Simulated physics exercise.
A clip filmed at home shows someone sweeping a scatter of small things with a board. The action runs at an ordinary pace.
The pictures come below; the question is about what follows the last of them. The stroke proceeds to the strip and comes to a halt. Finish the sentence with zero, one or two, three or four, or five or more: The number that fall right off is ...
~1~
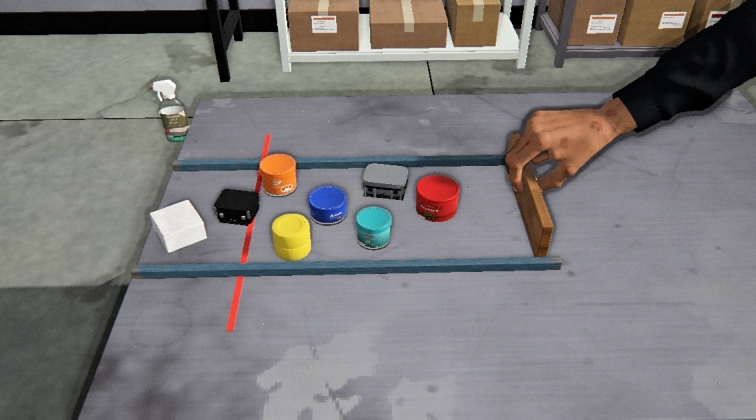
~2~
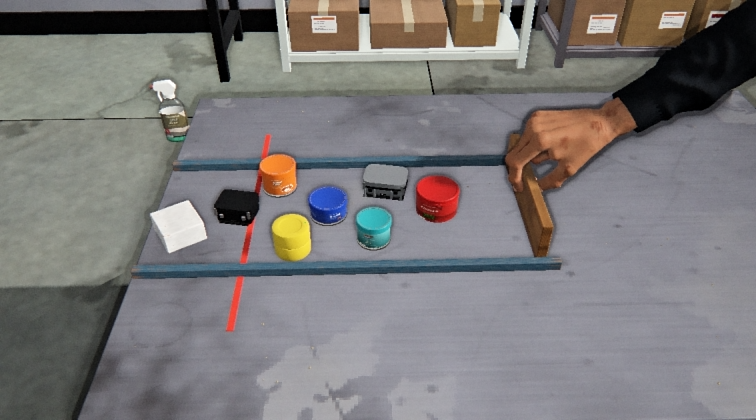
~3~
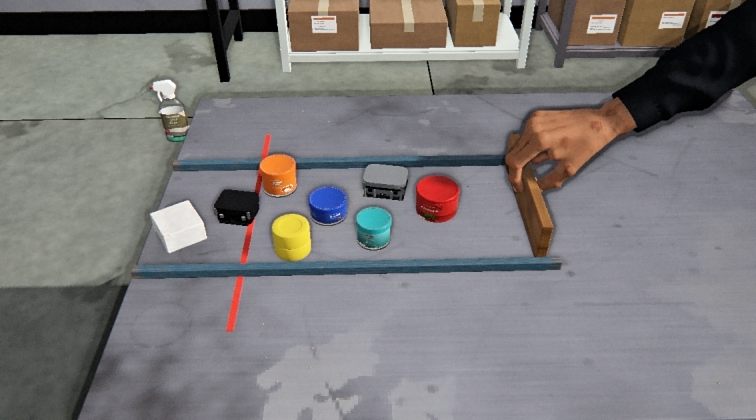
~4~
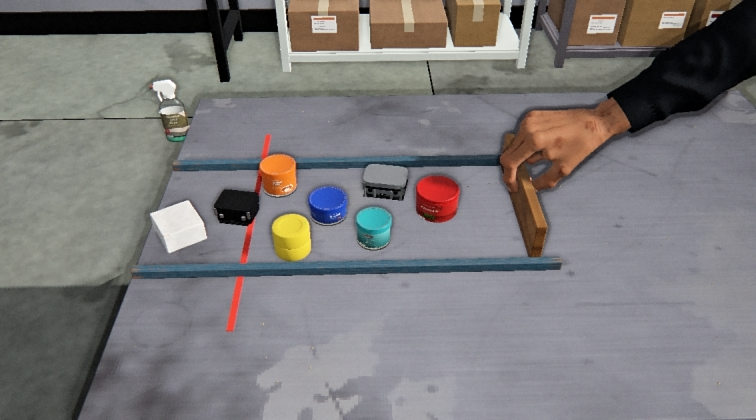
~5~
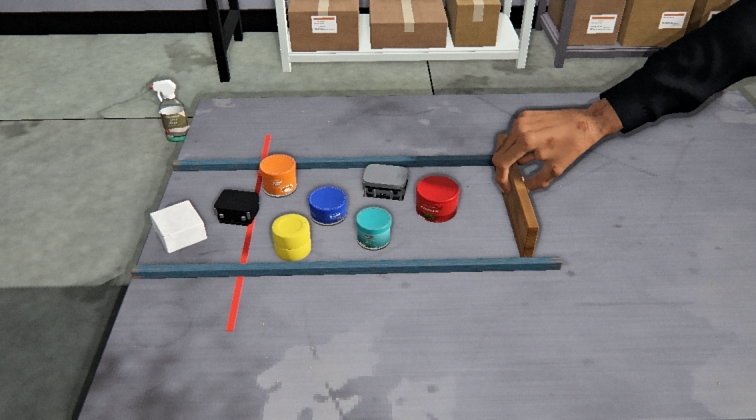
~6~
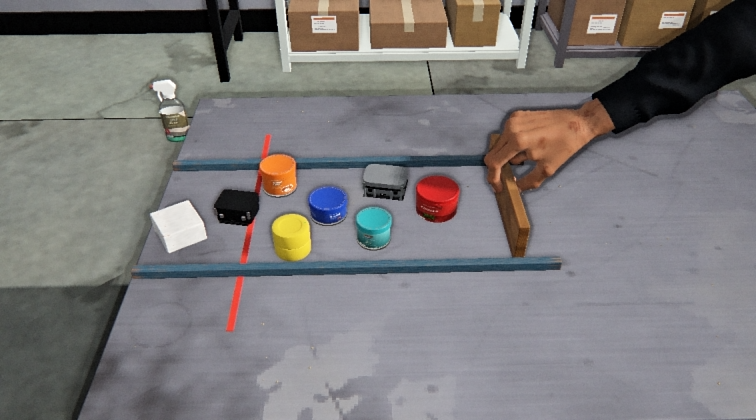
The number that fall right off is zero.
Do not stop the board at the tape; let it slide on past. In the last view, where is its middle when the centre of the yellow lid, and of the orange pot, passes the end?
Roughly at (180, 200) and roughly at (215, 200).
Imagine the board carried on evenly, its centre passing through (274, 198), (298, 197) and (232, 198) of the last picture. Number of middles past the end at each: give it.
In order: 0, 0, 1.
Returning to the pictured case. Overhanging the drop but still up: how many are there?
The total here is 2.
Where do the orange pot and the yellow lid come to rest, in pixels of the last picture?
The first sits around (198, 177), while the other sits around (201, 247).
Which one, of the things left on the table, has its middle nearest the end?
The black case is the one.
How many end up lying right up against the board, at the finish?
Count recorded: 3.
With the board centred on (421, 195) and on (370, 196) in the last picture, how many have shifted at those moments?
At the first spot the count is 2, and at the second it is 4.
Early on, none off yet; white block at rest near (178, 226); black case at rest near (238, 208); orange pot at rest near (279, 176).
Finally, the number that fall off is zero.
